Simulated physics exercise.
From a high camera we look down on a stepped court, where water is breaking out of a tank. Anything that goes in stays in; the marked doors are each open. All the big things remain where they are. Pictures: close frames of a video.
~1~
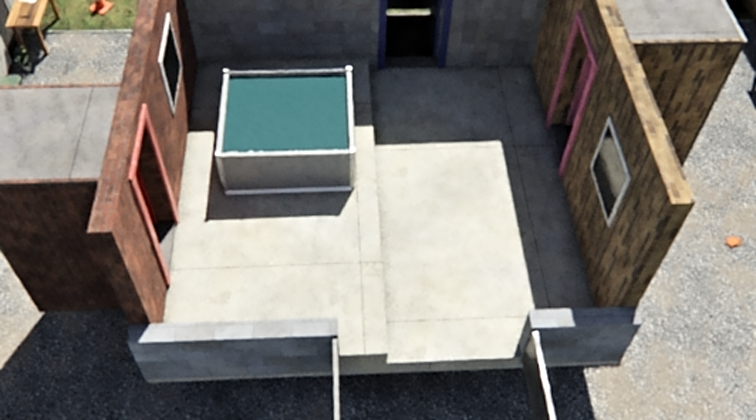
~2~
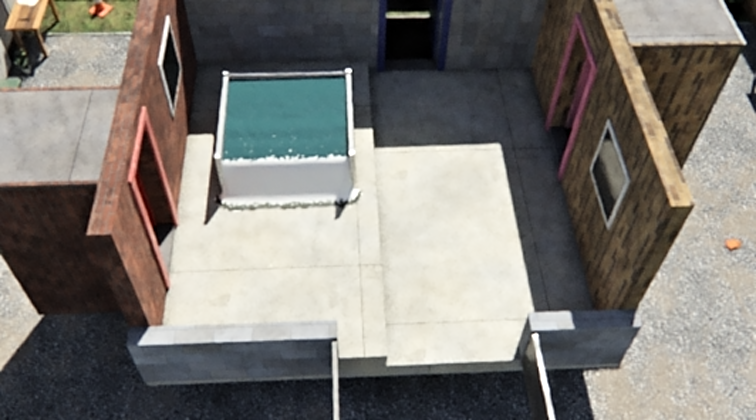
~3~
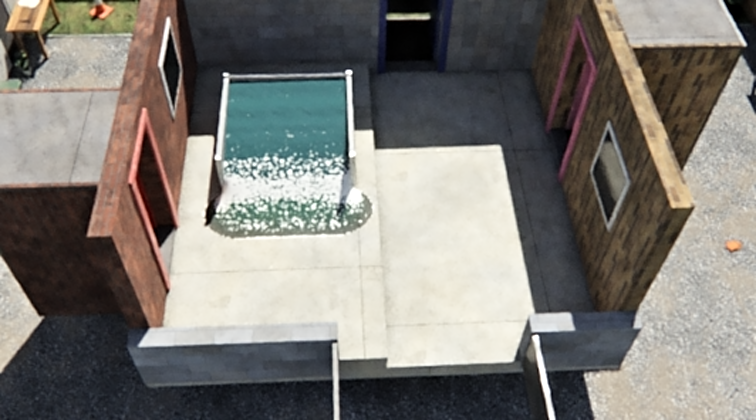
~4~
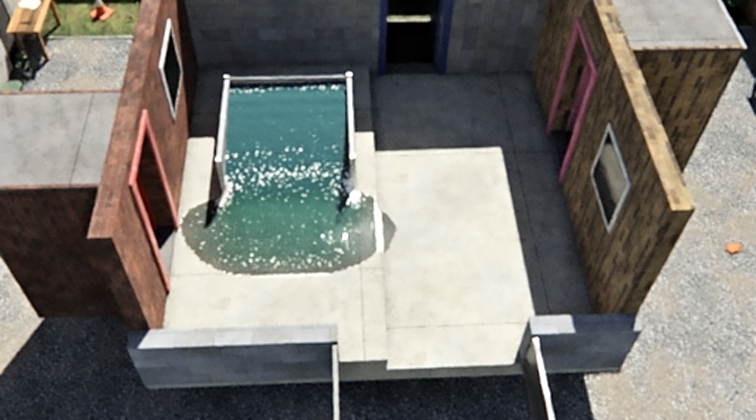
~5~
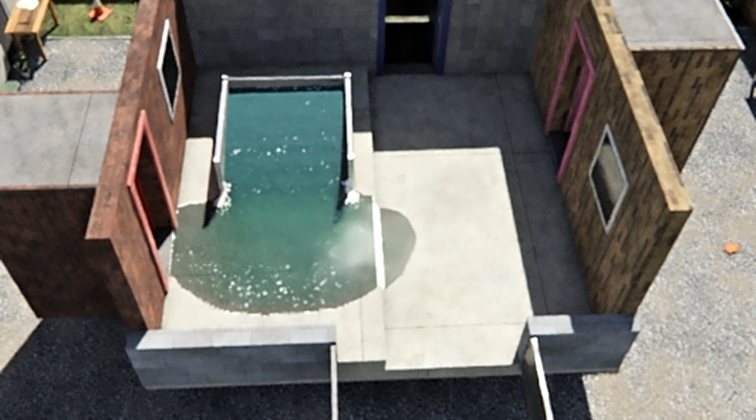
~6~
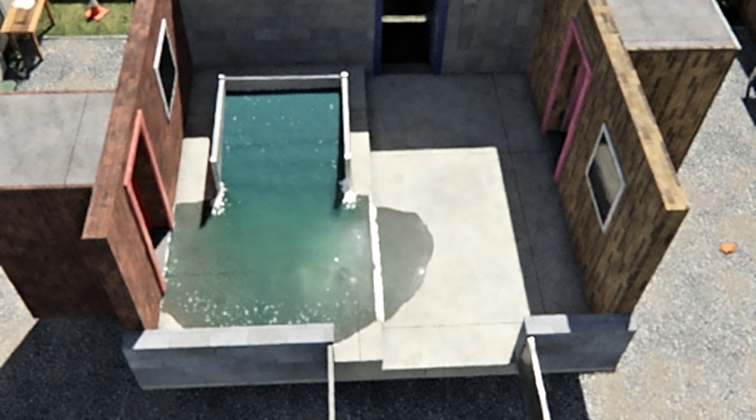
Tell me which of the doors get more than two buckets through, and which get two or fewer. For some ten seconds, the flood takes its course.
Outcome: The pink door does not pass two buckets, the blue door does not pass two buckets, the red door passes two buckets.
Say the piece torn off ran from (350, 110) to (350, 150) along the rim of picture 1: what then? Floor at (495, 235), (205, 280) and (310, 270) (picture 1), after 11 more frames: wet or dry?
In turn: Swamped, untouched, untouched.
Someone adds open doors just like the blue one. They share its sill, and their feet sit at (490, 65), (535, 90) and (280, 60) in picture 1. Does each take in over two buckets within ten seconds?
The first misses the line, the next misses the line, the last misses the line.
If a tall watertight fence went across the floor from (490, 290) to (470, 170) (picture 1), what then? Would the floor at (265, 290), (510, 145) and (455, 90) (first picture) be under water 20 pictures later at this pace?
Reading the points as listed, I get deluged, then left untouched, then left untouched.
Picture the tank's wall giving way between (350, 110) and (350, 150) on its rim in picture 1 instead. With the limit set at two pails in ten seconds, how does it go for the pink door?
In that case the pink door exceeds the limit.
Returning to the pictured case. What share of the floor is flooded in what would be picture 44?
Estimated share: Around 75 %.
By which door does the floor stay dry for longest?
Answer: The blue door.
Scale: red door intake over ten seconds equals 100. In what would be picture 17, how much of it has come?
About 20 %.
A moment on, water covers 35 % of the floor; the pink door not reached, the blue door not reached, the red door under two buckets in.
Next, water covers 35 % of the floor; the pink door not reached, the blue door not reached, the red door over two buckets in.
Then, water covers 40 % of the floor; the pink door not reached, the blue door not reached, the red door far over two buckets in.
Later, water covers 75 % of the floor; the pink door wet at the sill, nothing in, the blue door not reached, the red door far over two buckets in.
In the end, water covers 95 % of the floor; the pink door wet at the sill, nothing in, the blue door wet at the sill, nothing in, the red door far over two buckets in.
